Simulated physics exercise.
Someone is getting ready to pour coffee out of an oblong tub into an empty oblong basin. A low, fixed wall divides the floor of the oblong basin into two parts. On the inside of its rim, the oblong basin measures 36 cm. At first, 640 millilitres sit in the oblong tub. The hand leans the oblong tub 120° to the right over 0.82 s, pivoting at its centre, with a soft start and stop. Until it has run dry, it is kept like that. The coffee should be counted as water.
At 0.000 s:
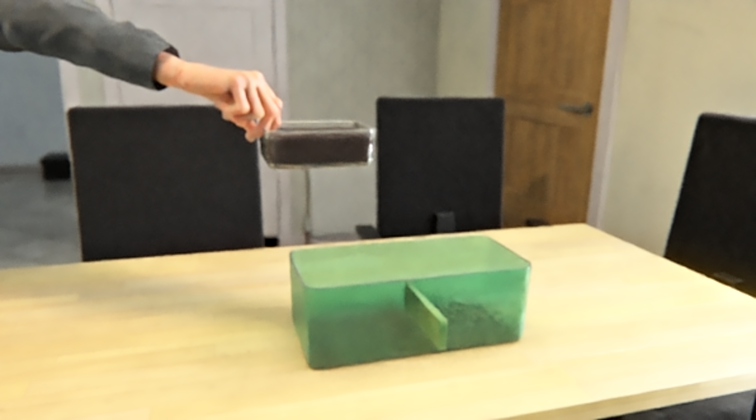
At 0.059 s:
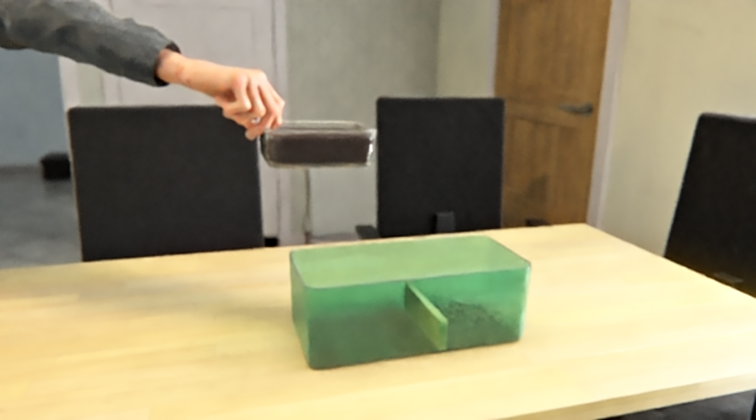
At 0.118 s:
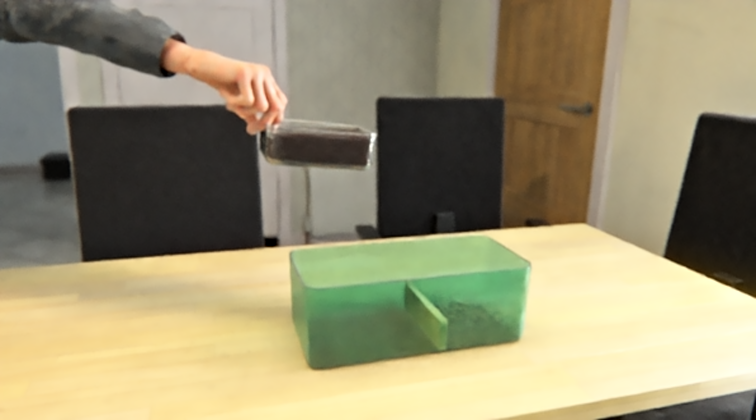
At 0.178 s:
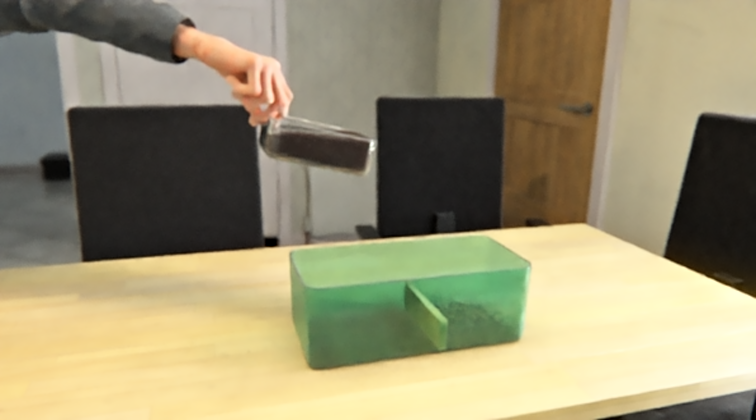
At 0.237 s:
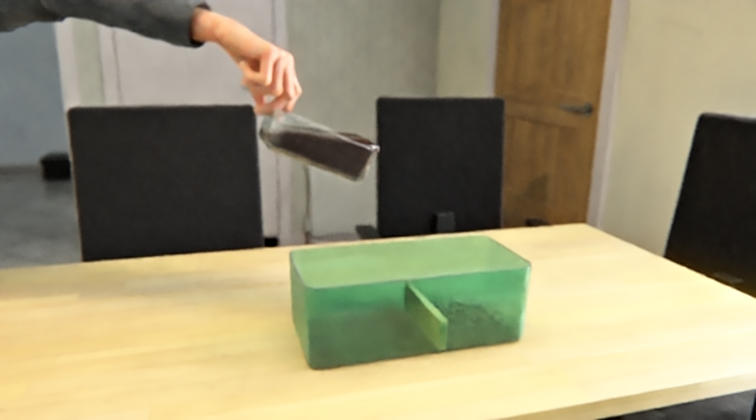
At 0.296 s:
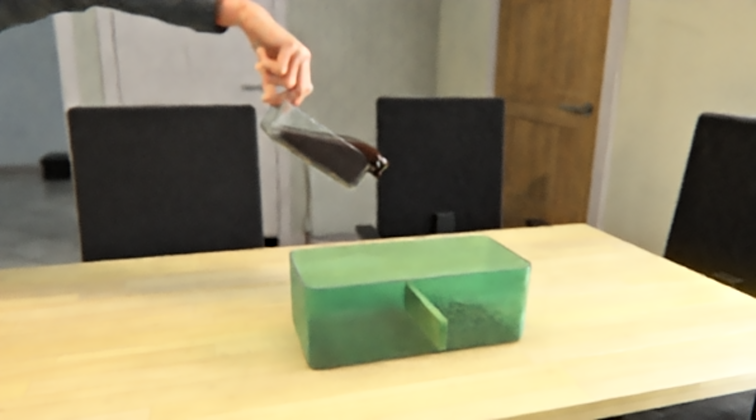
A hand tilts a clear tub of dark liquid rightward above a green divided basin.
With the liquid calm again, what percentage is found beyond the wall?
Beyond the wall there is roughly 10 percent.
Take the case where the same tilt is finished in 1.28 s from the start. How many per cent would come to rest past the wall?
That would be about 20 in a hundred, I'd say.
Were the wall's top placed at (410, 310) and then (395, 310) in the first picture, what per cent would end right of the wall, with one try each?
The first try gives 50 percent and the second 70 percent.
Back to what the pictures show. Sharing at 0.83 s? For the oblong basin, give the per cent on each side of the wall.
Left roughly 82, right roughly 8.
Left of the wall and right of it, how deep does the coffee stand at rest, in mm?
The left ends up at roughly 16 mm, with the right at roughly 2 mm.
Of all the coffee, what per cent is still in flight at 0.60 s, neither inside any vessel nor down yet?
Near 34 per cent at that time.
After 0.60 s the tilt is 100° and 3 per cent is still to pour, 55 is left of the wall and 6 right of it.
After 0.83 s the tilt is 120° and 0 per cent is still to pour, 82 is left of the wall and 8 right of it.
After 1.06 s the tilt is 120° and 0 per cent is still to pour, 83 is left of the wall and 10 right of it.
After 1.32 s the tilt is 120° and 0 per cent is still to pour, 83 is left of the wall and 10 right of it.
In the end 83 per cent lies left of the wall, 10 right of it and 7 outside.
